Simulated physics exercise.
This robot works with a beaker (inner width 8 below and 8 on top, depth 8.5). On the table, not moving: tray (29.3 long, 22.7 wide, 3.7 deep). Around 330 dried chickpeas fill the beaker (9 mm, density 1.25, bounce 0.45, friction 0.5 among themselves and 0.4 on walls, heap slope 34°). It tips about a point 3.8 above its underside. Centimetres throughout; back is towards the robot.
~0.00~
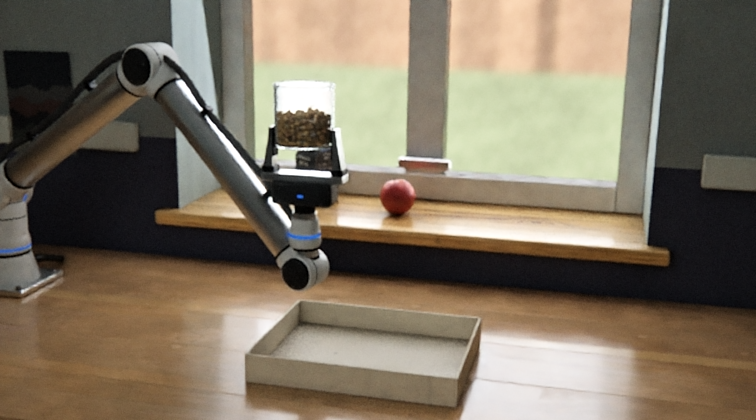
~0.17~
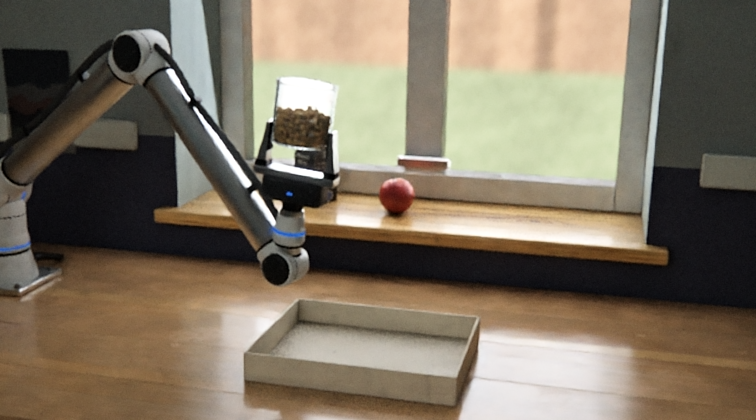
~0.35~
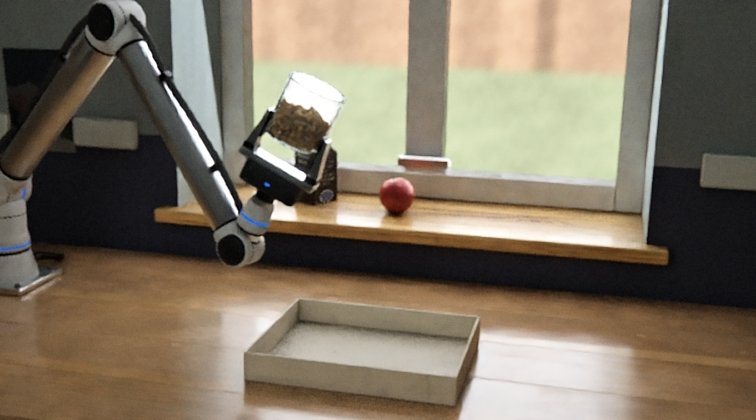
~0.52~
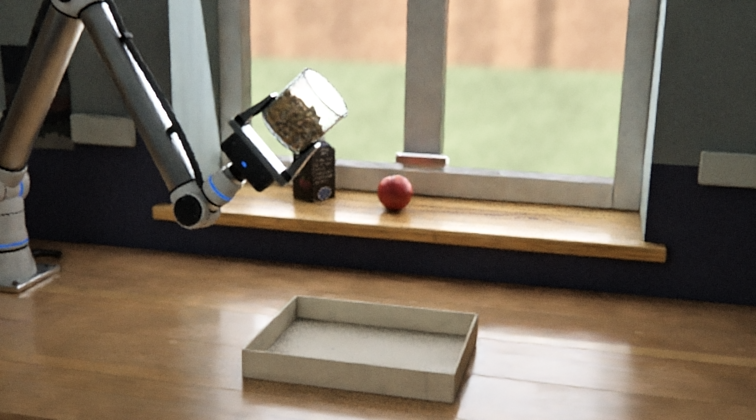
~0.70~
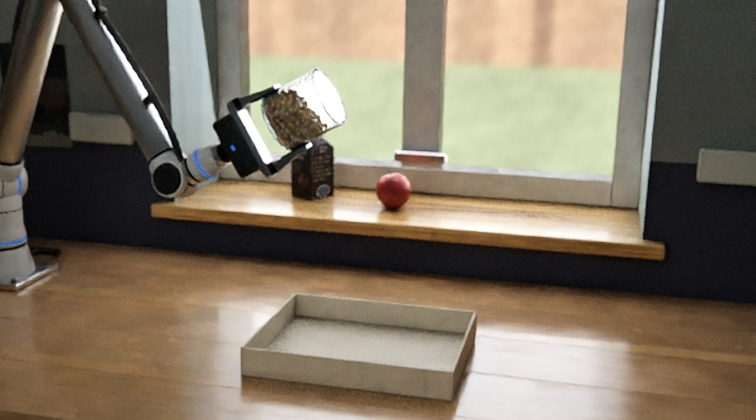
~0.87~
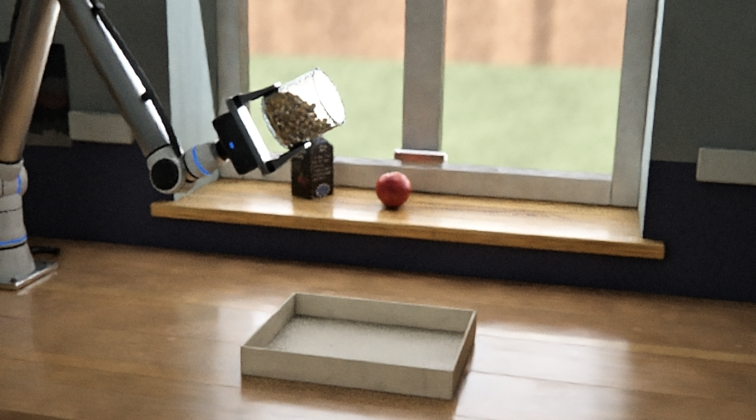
On a wooden table by a window, a robot arm tilting a clear beaker of dried chickpeas rightward, then holding it slanted.
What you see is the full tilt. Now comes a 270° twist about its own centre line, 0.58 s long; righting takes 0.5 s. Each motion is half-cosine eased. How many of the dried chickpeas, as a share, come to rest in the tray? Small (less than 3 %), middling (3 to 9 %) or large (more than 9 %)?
Share in the tray: Small (less than 3 %).
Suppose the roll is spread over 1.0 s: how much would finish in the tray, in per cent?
Then about 0 per cent.
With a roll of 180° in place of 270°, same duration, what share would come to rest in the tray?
In that case some 0 per cent.
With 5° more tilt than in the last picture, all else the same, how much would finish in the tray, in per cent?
Then about 0 per cent.
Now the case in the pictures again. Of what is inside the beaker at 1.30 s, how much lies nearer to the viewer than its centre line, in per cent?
Roughly 50 per cent.
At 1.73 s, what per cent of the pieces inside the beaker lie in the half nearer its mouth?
Some 25 per cent.
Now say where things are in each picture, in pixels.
In the first frame, beaker middle at (304, 116), upright; upper third of the load around (304, 117), from x 280 to 330, top at y 110; 333 in the beaker.
In the second frame, beaker middle at (304, 115), tipped 7°; upper third of the load around (301, 115), from x 275 to 330, top at y 105.
In the third frame, beaker middle at (305, 115), tipped 26°; upper third of the load around (294, 114), from x 270 to 325, top at y 100.
In the fourth frame, beaker middle at (304, 113), tipped 47°; upper third of the load around (290, 108), from x 270 to 320, top at y 90.
In the fifth frame, beaker middle at (303, 111), tipped 61°; upper third of the load around (288, 104), from x 270 to 325, top at y 90.
In the sixth frame, beaker middle at (303, 110), tipped 62°; upper third of the load around (288, 104), from x 270 to 330, top at y 95; 333 in the beaker.
By 1.30 s, tipped 62°, highest piece 39 above the table; 333 in the beaker.
By 1.73 s, tipped 24°, highest piece 38 above the table; 333 in the beaker.
By 2.15 s, upright, highest piece 39 above the table; 333 in the beaker.
By 2.85 s, upright, highest piece 39 above the table; 333 in the beaker.
Final count, 333 in the beaker. That is 0 % in the tray.
